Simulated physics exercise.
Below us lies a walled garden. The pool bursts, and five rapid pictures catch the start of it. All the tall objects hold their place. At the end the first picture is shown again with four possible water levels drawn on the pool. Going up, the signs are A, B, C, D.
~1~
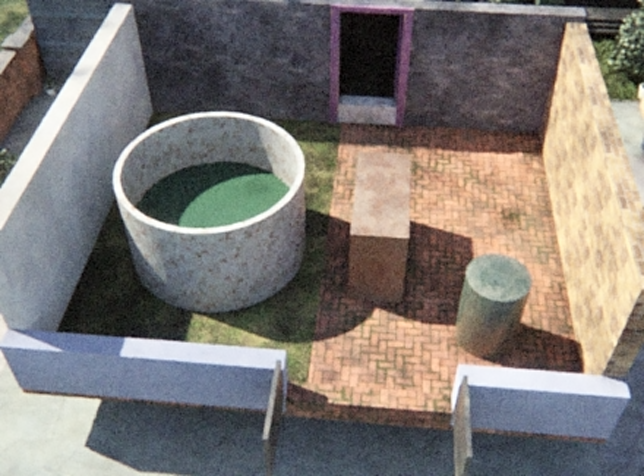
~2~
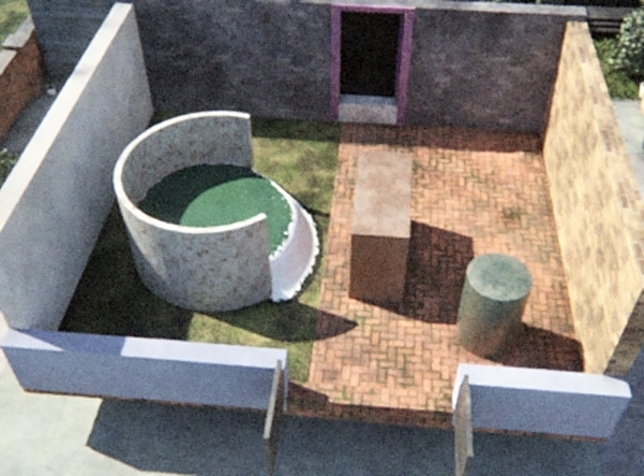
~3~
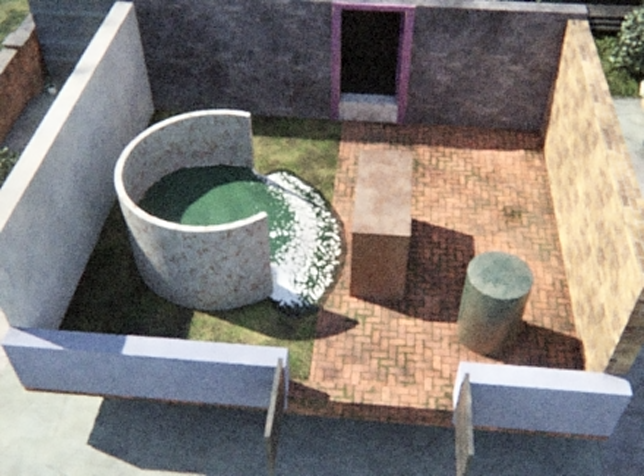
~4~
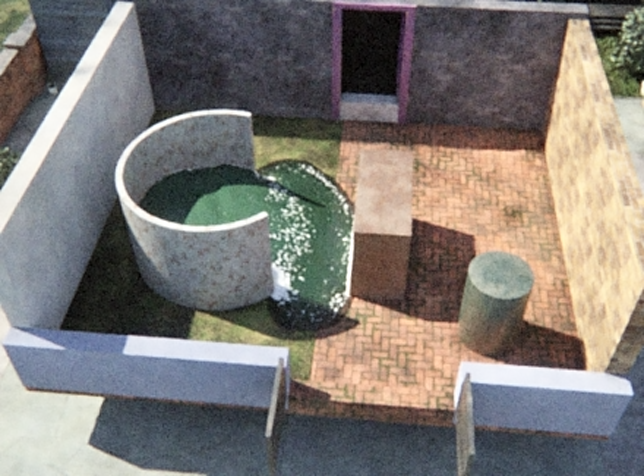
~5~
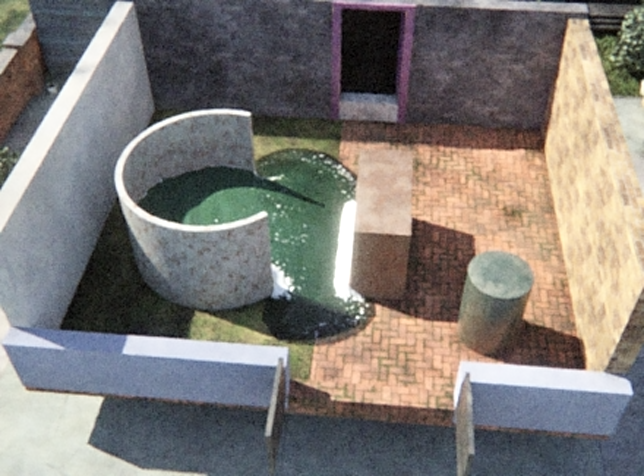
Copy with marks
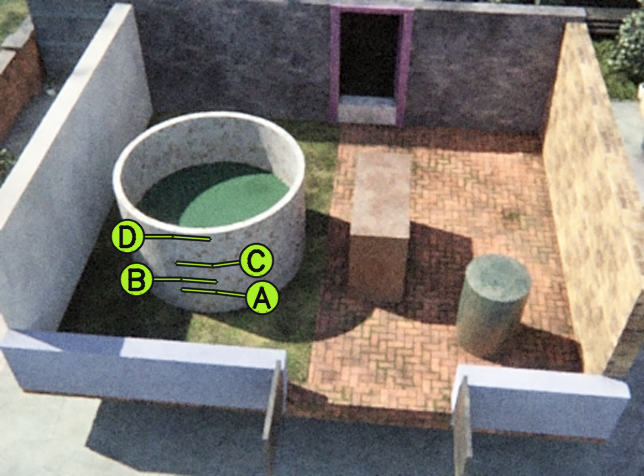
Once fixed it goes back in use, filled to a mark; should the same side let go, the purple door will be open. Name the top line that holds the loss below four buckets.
The answer is line C.
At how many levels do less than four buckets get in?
Three of the four.
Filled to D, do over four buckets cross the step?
Yes, it does.
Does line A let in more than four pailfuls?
No.
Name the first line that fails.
It is D.
On the marked copy, A at (199, 290); B at (198, 280); C at (195, 264); D at (190, 237); from the bottom up A, B, C, D.
If A is chosen, nothing gets over.
If B is chosen, nothing gets over.
If C is chosen, a bucket or two gets in.
If D is chosen, about 10 bucketfuls get in.
